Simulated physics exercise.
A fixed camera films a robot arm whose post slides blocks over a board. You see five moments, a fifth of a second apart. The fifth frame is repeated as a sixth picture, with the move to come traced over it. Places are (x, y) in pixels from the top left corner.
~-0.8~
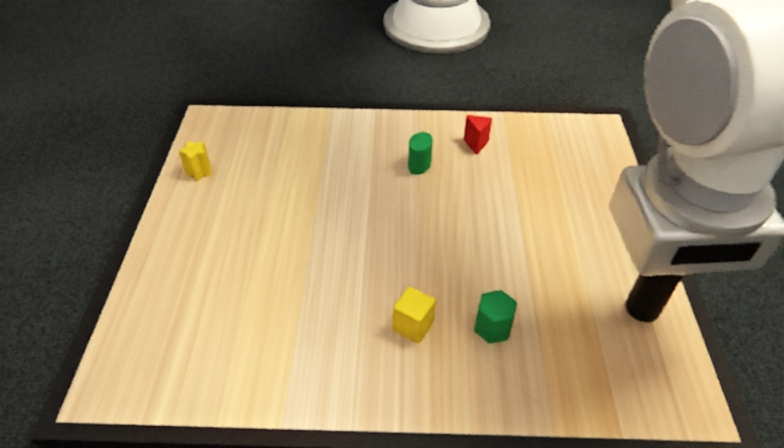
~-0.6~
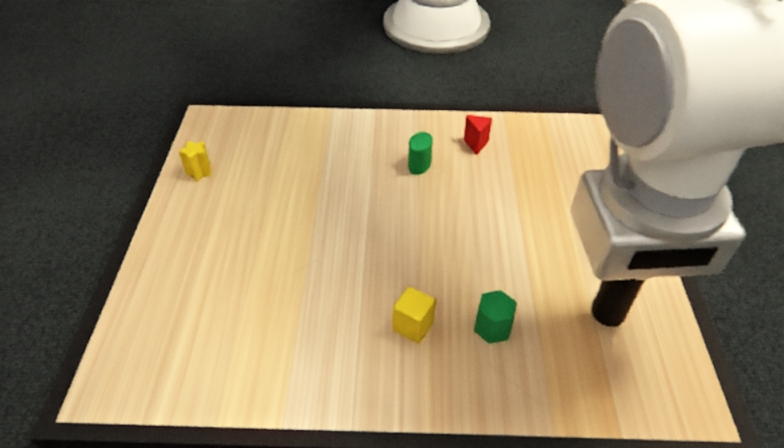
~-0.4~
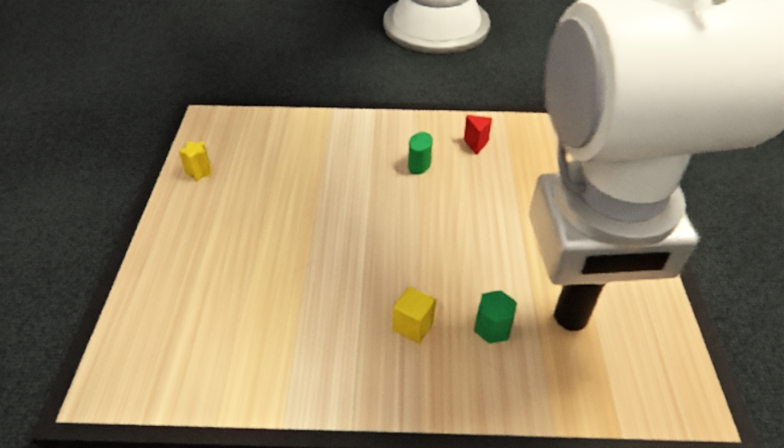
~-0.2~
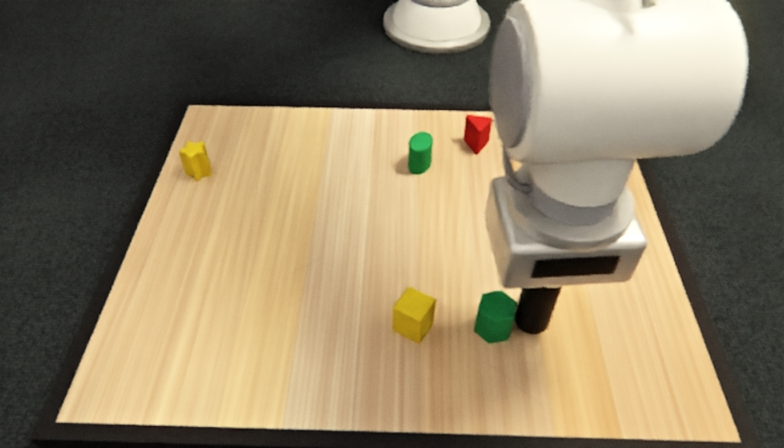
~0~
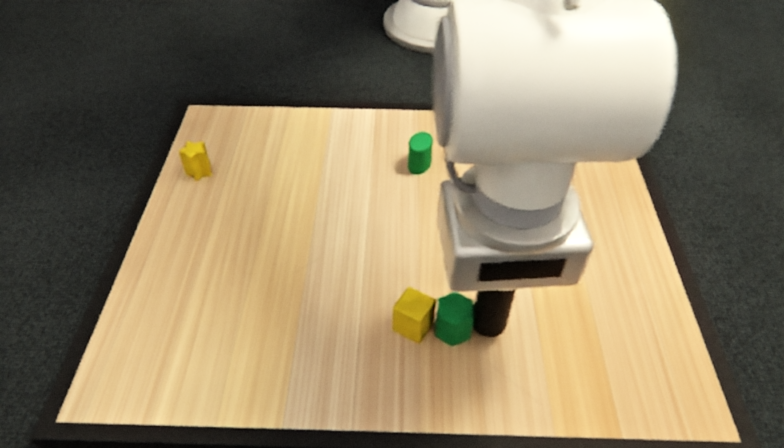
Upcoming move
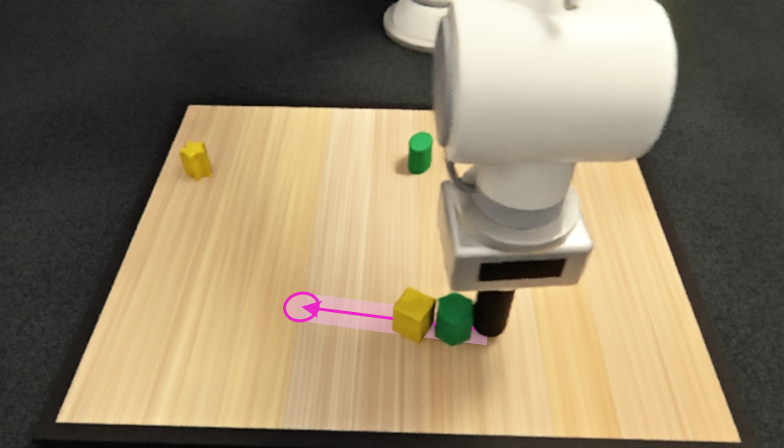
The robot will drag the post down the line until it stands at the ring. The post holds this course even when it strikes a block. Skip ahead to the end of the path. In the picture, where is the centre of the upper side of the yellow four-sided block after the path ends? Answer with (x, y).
It will end up at (240, 324).
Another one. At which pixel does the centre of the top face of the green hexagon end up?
For the centre of its top, I'd go with (262, 298).
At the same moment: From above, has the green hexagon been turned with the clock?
The answer is no.
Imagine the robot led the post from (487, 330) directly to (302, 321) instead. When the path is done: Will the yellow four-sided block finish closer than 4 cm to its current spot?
My answer is no.
The line goes straight from (487, 330) to (301, 307).
What follows on the original path. One third of the way, post (424, 315); yellow four-sided block (354, 303), turned 30° anticlockwise; green hexagon (389, 299).
Two thirds of the way, post (361, 307); yellow four-sided block (291, 309), turned 50° anticlockwise; green hexagon (324, 296), turned 20° anticlockwise.
At the end, post (300, 299); yellow four-sided block (240, 324), turned 85° anticlockwise; green hexagon (262, 298), turned 55° anticlockwise.
